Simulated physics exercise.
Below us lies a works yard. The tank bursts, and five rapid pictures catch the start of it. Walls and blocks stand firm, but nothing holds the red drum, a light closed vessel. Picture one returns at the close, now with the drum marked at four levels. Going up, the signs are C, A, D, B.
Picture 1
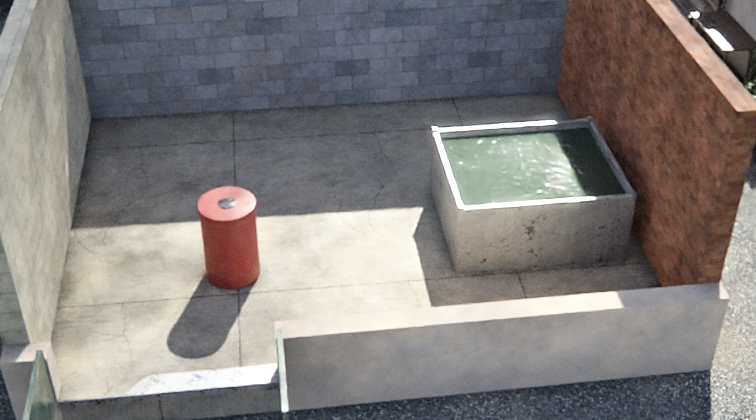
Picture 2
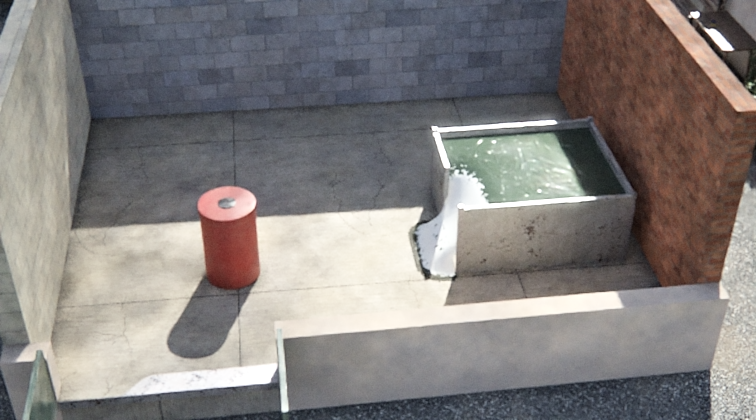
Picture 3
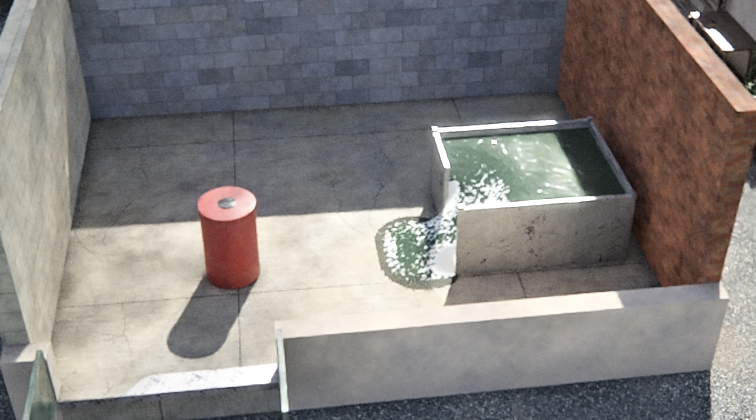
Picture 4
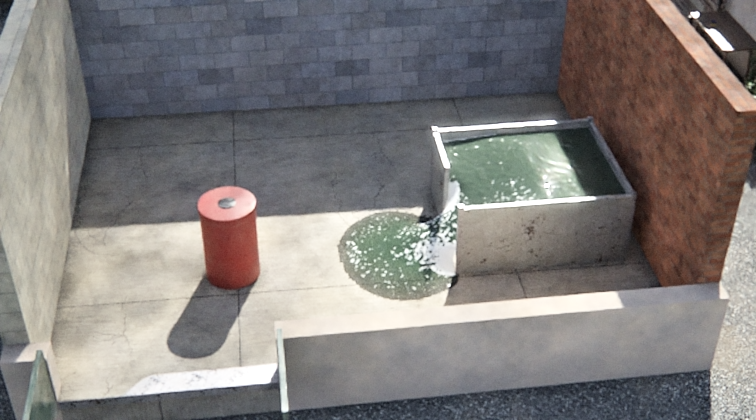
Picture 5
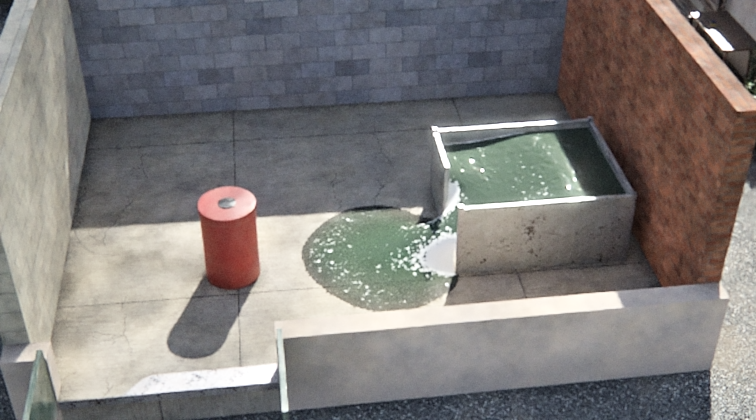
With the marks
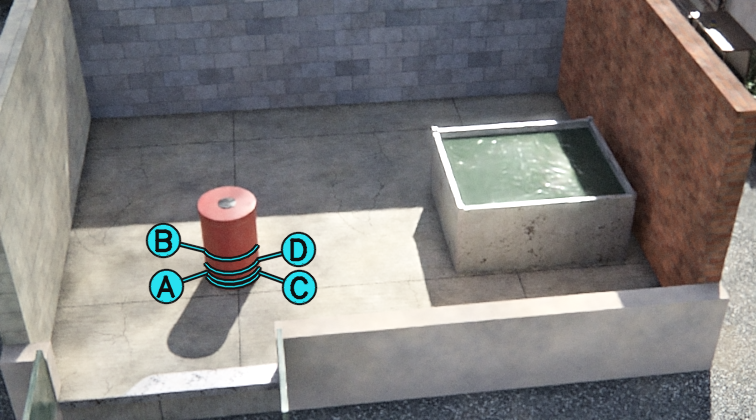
Concrete tank of green water in a walled yard pouring from its left side, a puddle widening across the paving towards a red drum.
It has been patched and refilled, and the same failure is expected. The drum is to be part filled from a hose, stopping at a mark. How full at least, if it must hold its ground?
Choose B.
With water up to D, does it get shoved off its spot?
Yes.
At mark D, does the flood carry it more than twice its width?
No, less.
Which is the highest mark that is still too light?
That would be D.
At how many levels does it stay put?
One of the four.
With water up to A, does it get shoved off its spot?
Yes.
In cyan, A at (233, 281); B at (230, 259); C at (233, 286); D at (232, 273); from the bottom up C, A, D, B.
With A, it is pushed about twice its own width away.
With B, it does not move.
With C, it is pushed about 3 times its own width away.
With D, it is pushed about its own width away.
